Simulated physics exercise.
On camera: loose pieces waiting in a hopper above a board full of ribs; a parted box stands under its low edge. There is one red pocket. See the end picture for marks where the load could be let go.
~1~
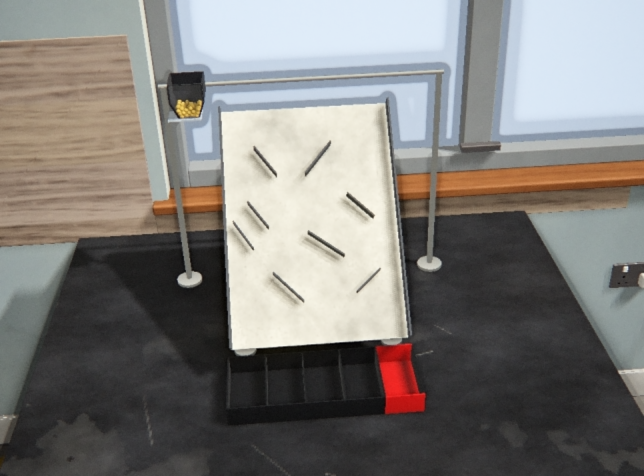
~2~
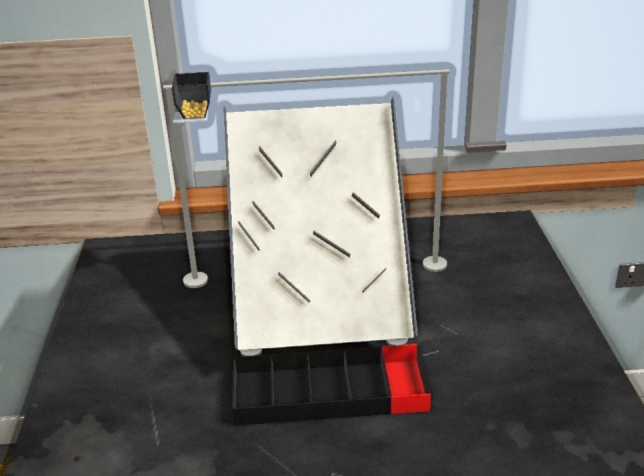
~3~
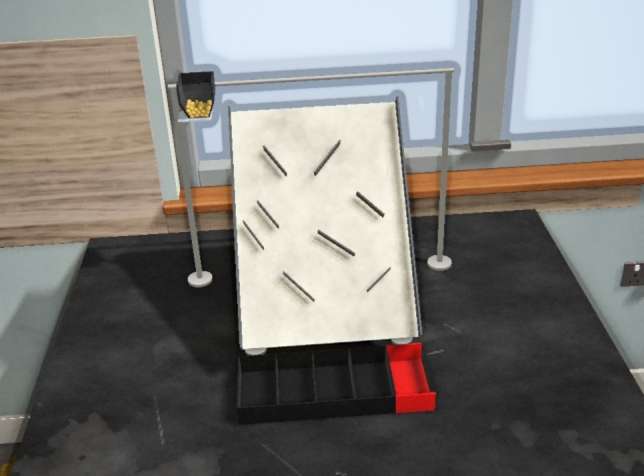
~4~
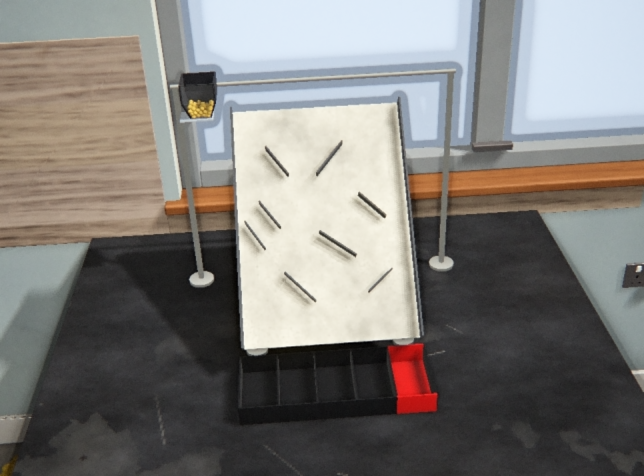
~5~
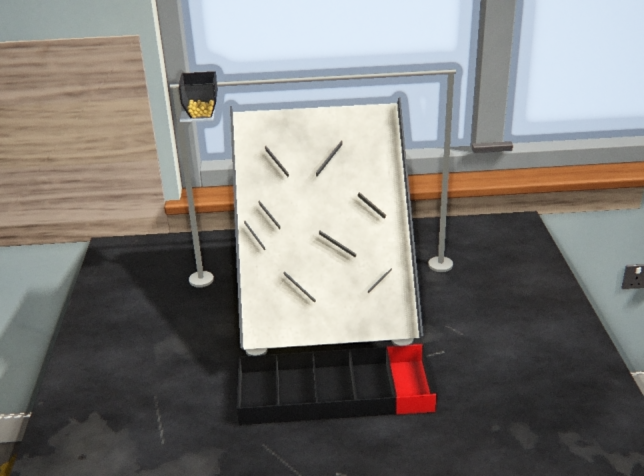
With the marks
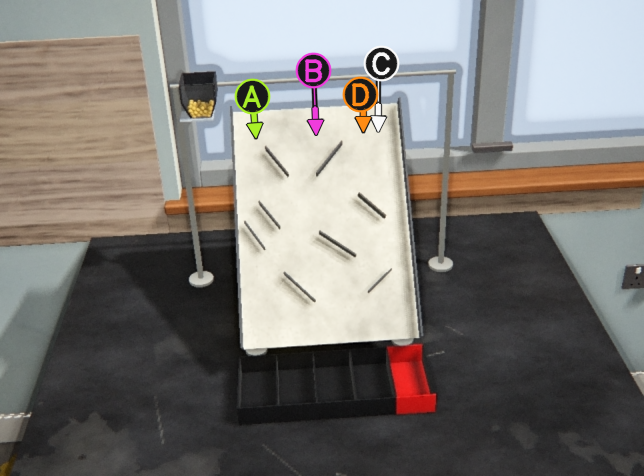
On a dark tabletop by a window, a pale ribbed board leaning above a parted box, yellow pieces sitting still, view shifting slightly.
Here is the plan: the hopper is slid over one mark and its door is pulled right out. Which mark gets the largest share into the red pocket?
Use mark C.
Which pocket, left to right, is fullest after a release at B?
The fourth.
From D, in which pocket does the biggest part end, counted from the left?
The fifth from the left.
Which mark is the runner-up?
D it is.
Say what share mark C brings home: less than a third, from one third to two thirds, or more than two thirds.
More than two thirds.
On the marked copy, mark A meets the board at (255, 132); mark B meets the board at (315, 129); mark C meets the board at (378, 126); mark D meets the board at (363, 126).
With A, only a few in the red pocket, all but a few in other pockets, only a few held on the board, a small share outside the box.
With B, a small share in the red pocket, all but a few in other pockets.
With C, the bulk in the red pocket, a small share in other pockets, a small share outside the box.
With D, close to two thirds in the red pocket, close to a quarter in other pockets, a small share outside the box.
